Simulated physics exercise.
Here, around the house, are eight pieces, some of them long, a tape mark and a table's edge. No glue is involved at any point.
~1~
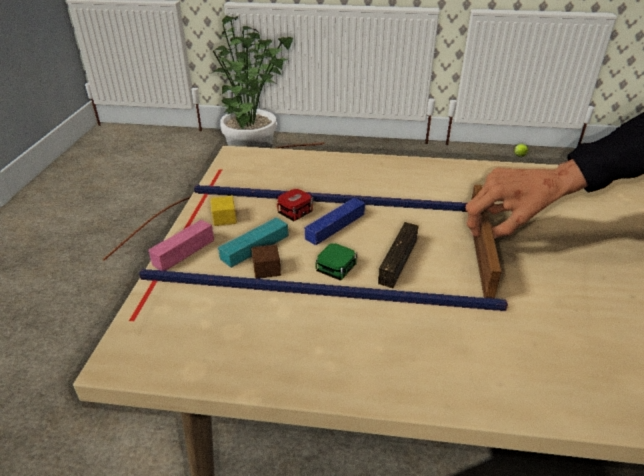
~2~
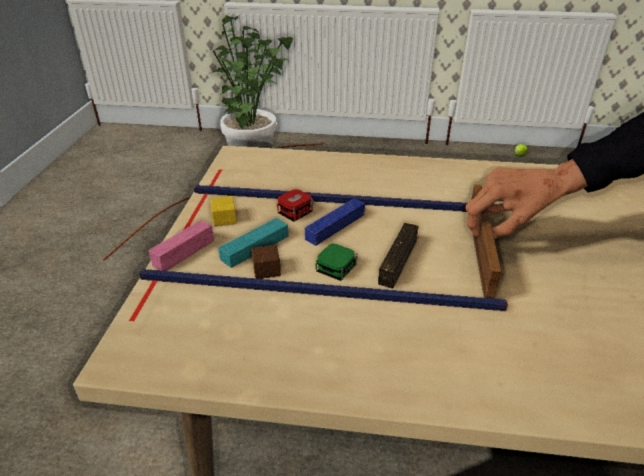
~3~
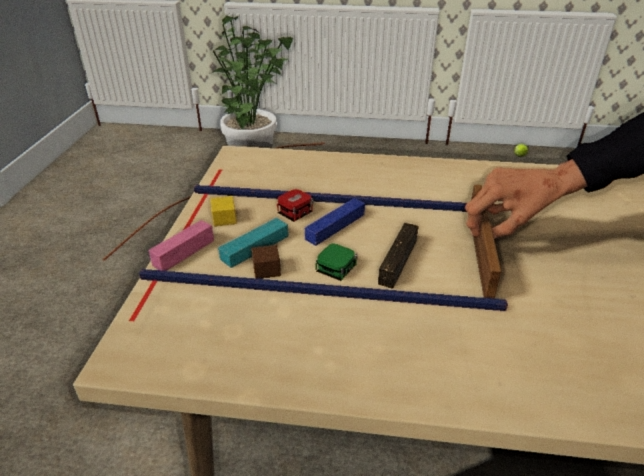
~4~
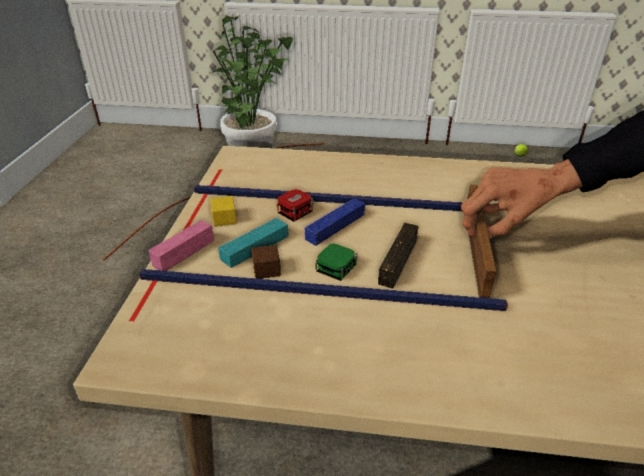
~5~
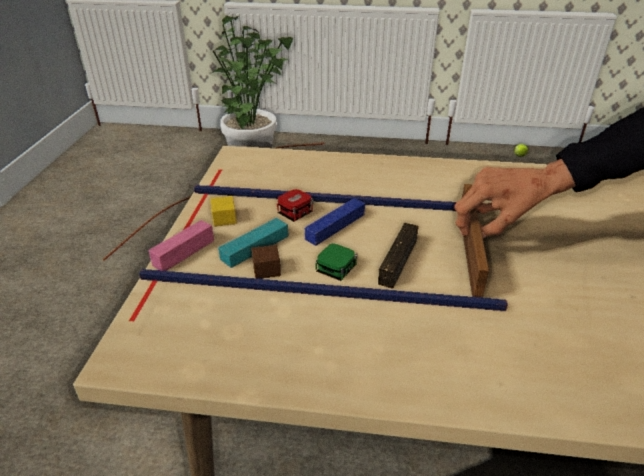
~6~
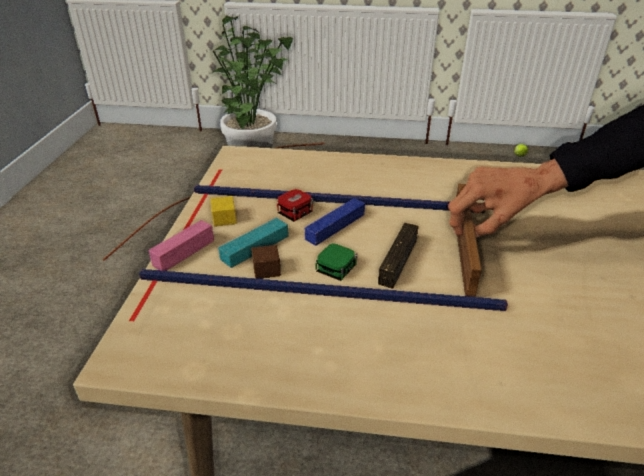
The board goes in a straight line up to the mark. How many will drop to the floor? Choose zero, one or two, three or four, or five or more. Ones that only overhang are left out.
Five or more.
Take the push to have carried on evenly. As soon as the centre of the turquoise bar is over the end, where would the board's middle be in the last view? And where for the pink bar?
About (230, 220), and (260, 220) for the other.
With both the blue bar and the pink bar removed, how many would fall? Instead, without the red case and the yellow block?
The first try gives 4, the second gives 5.
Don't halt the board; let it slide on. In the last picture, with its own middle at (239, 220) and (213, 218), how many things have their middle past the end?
Counts for the two places are 1 and 4.
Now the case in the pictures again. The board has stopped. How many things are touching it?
1 touch it.
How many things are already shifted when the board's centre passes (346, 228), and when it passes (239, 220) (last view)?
First 3 and then 8.
Soon after, none off yet; pink bar at rest near (183, 245); yellow block at rest near (224, 211); turquoise bar at rest near (255, 242).
By the end, the number that fall off is five or more; fallen, green case, blue bar, red case, brown block, turquoise bar, yellow block and pink bar.
